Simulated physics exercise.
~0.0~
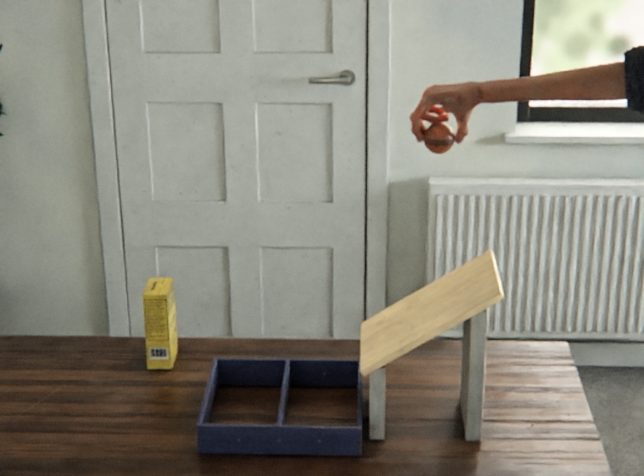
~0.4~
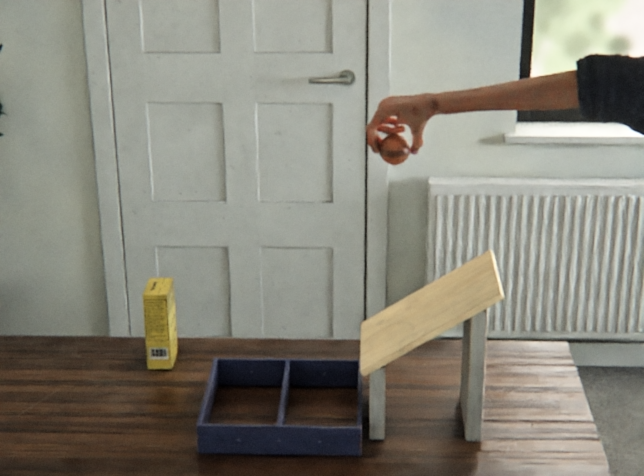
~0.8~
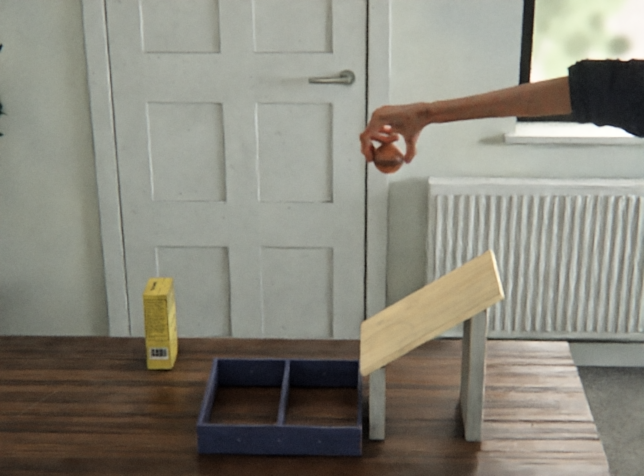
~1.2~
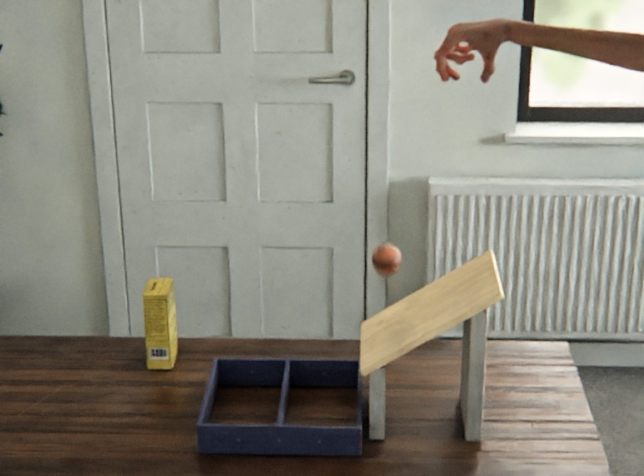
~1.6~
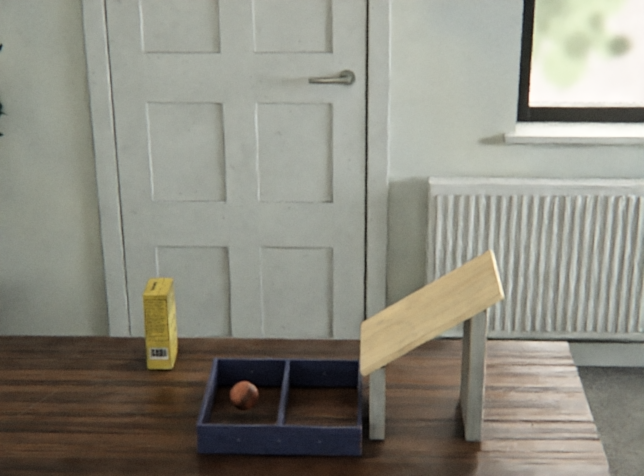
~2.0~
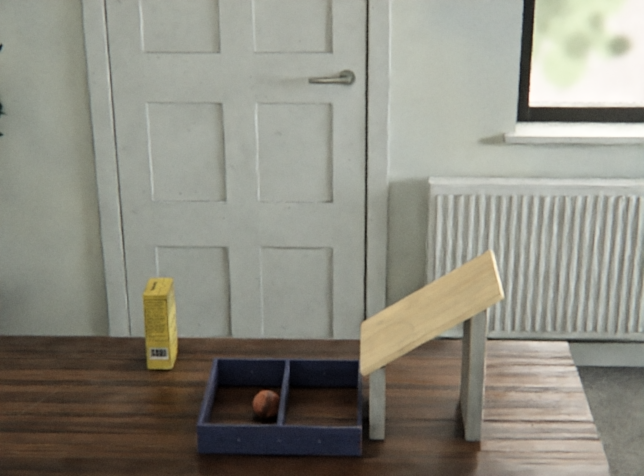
An orange ball, held by a hand above a sloping wooden board, is moved left and released, dropping toward the board's lower end. It then appears in the farther bay of a dark two-bay tray and ends there, while a yellow carton stands still.
